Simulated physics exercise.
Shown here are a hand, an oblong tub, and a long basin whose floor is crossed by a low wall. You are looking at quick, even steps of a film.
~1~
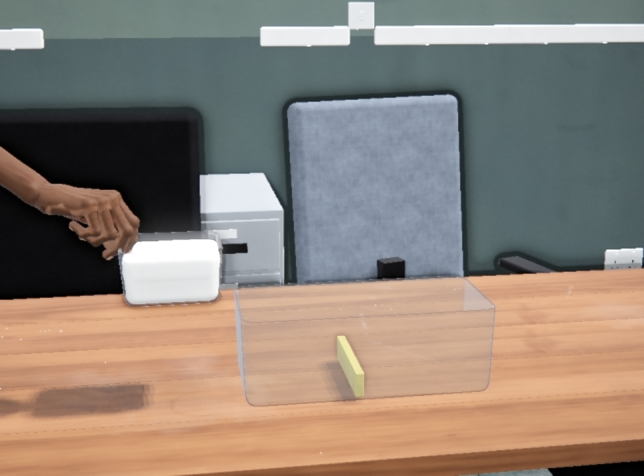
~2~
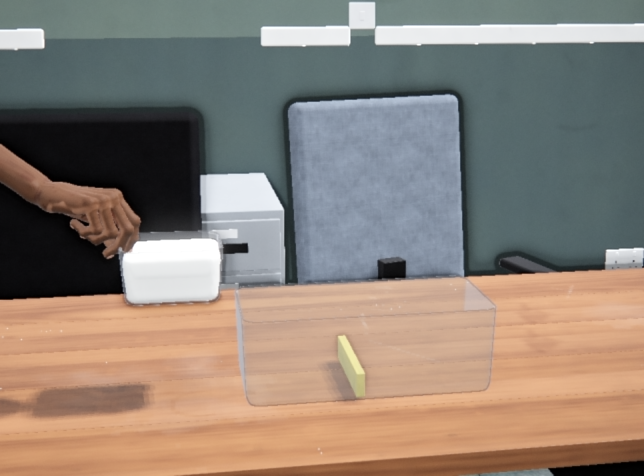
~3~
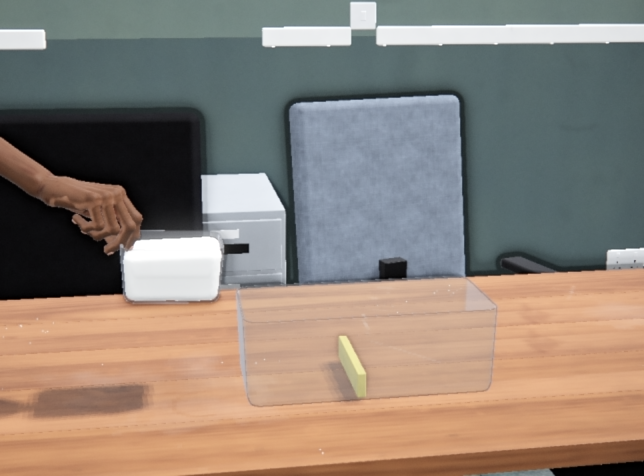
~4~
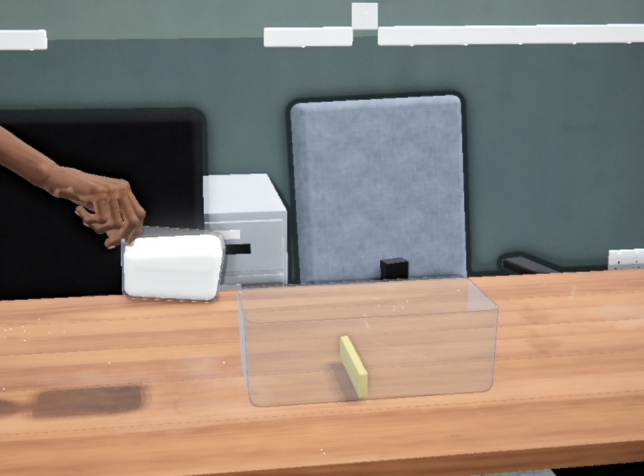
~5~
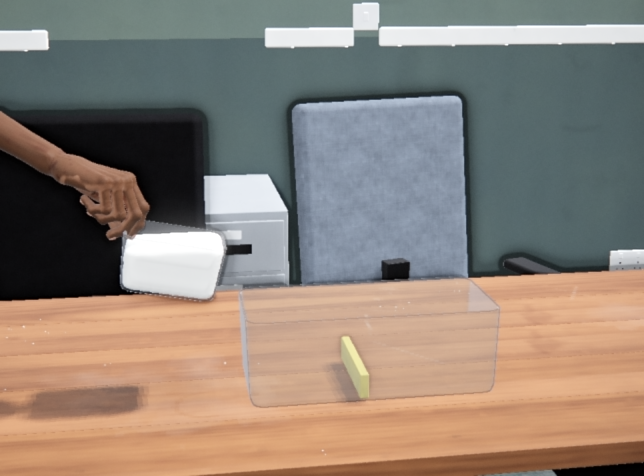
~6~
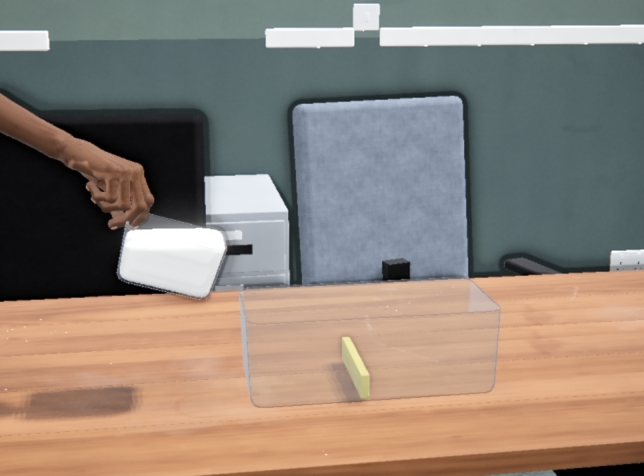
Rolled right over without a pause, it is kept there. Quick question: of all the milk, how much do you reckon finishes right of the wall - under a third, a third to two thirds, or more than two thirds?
The share right of the wall ends up below a third.
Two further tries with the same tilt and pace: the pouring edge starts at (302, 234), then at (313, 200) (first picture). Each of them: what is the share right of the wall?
About 85 % the first time, about 85 % the second.
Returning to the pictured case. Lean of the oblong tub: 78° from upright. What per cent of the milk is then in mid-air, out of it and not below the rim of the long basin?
Roughly 40 %.
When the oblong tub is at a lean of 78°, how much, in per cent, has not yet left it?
45 %.
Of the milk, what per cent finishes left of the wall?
Close to 75 in a hundred.
A moment on, the oblong tub is tipped on its side and 45 per cent is still to pour, 15 is left of the wall and 0 right of it.
Next, the oblong tub is tipped right over and 4 per cent is still to pour, 80 is left of the wall and 6 right of it.
Then the oblong tub is tipped right over and 0 per cent is still to pour, 81 is left of the wall and 17 right of it.
Later the oblong tub is tipped right over and 0 per cent is still to pour, 77 is left of the wall and 20 right of it.
In the end 77 per cent lies left of the wall, 20 right of it and 3 outside.
